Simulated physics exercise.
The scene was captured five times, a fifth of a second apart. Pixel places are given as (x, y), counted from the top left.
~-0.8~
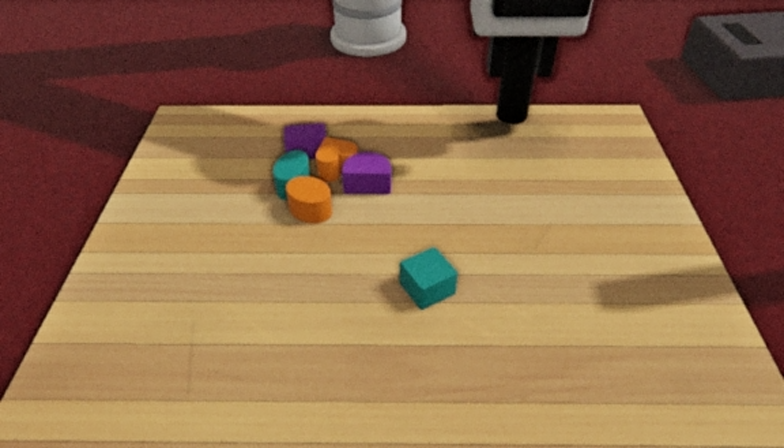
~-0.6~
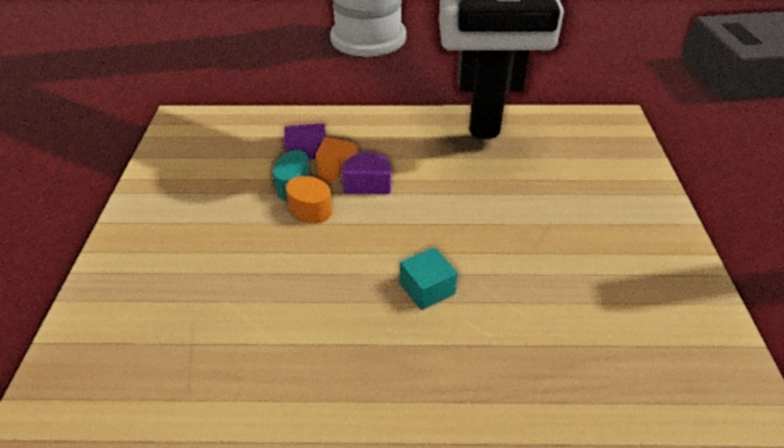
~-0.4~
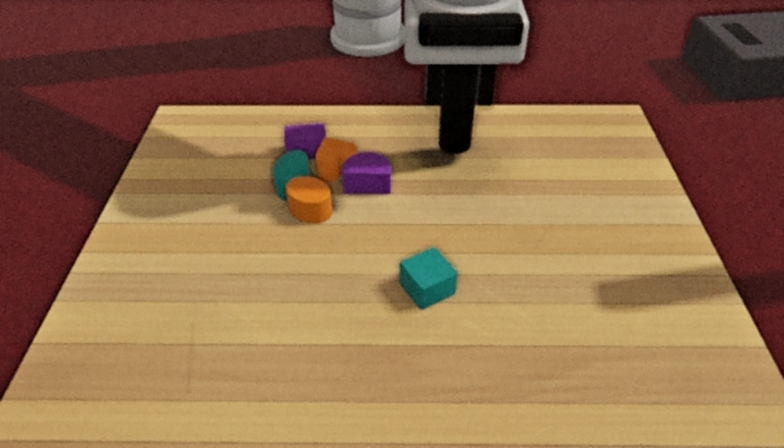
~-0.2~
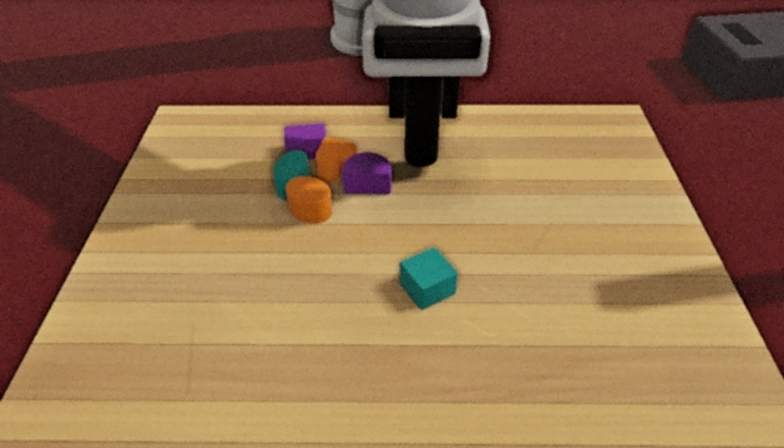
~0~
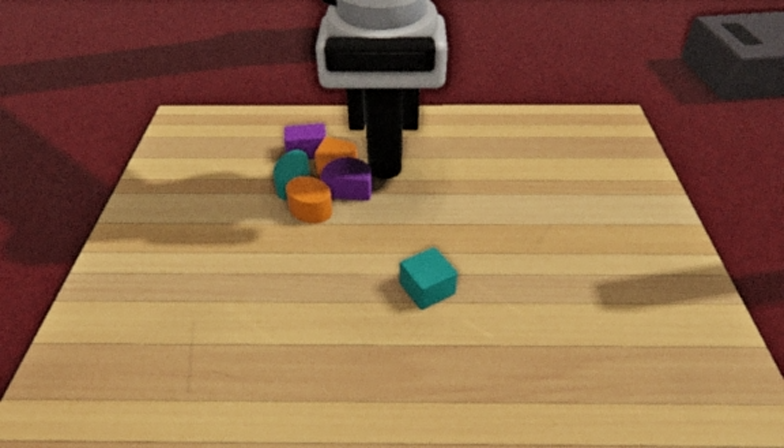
A robotic arm with a black stick reaches over the far edge of a pale striped wooden board on a dark red surface, seen from a fixed, raised view in front. Purple, orange and turquoise blocks cluster at the upper left, with a turquoise cube alone near the centre. The stick slides left and slightly nearer, then nudges the purple D-shaped block leftward against the cluster.
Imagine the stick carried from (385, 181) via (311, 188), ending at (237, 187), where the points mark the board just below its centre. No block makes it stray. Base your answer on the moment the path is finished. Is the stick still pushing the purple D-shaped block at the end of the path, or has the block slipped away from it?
At that point it is off to one side or behind.
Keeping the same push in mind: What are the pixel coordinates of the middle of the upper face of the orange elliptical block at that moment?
I expect it at (289, 203).
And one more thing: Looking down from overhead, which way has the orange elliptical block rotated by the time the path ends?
Its rotation is counterclockwise.
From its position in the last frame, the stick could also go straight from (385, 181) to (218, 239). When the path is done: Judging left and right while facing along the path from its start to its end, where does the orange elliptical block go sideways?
Seen from start to end, it moves left.
What follows on the original path. One third of the way, stick at (334, 175); turquoise elliptical block at (269, 161), turned 35° clockwise; orange elliptical block at (293, 199), turned 45° anticlockwise; orange heart-shaped block at (320, 144), turned 50° clockwise; purple D-shaped block at (295, 176).
Two thirds of the way, stick at (283, 177); turquoise elliptical block at (252, 158), turned 50° clockwise; orange elliptical block at (289, 203), turned 55° anticlockwise; orange heart-shaped block at (317, 144), turned 60° clockwise; purple D-shaped block at (249, 187), turned 40° anticlockwise.
At the end, stick at (234, 175); turquoise elliptical block at (214, 150), turned 70° clockwise; orange elliptical block at (289, 203), turned 55° anticlockwise; orange heart-shaped block at (317, 144), turned 60° clockwise; purple D-shaped block at (227, 193), turned 80° anticlockwise.
